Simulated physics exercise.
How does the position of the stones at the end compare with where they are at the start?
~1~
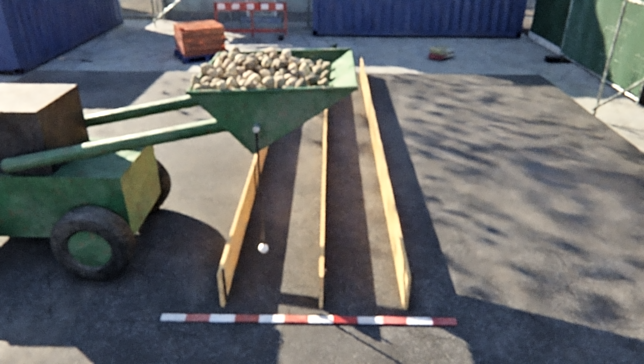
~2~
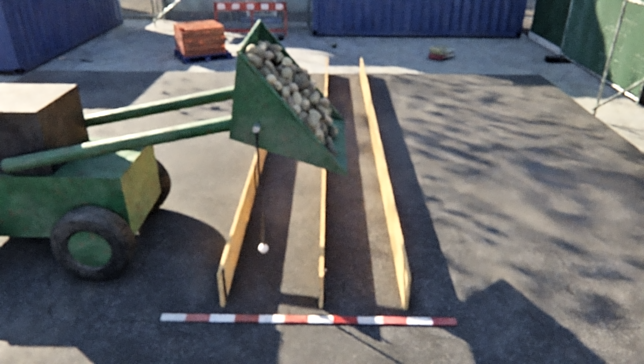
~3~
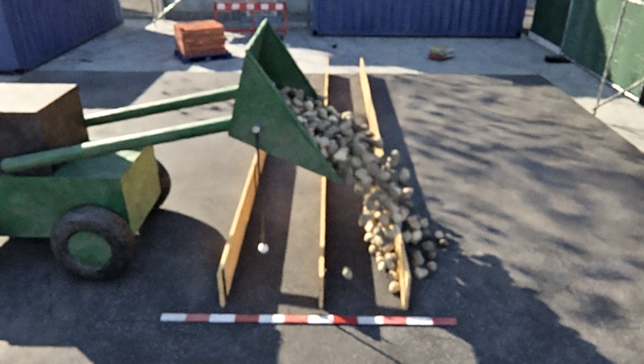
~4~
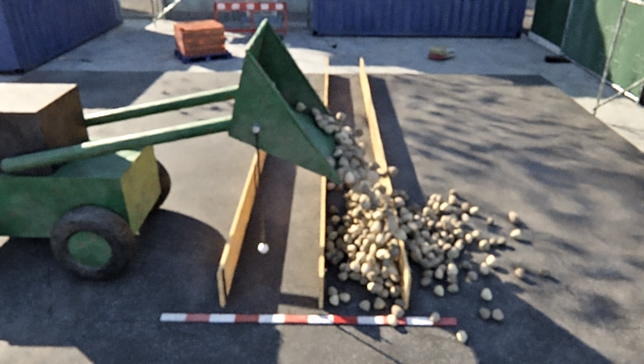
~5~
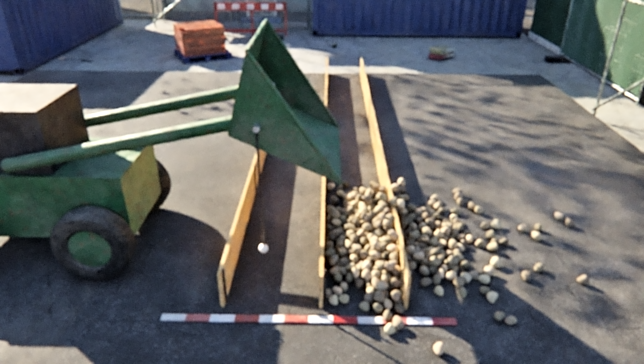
At the start the stones are heaped in the raised green bucket, while at the end they lie lower down and further right on the ground, mostly between the middle and right planks with some beyond the right plank.
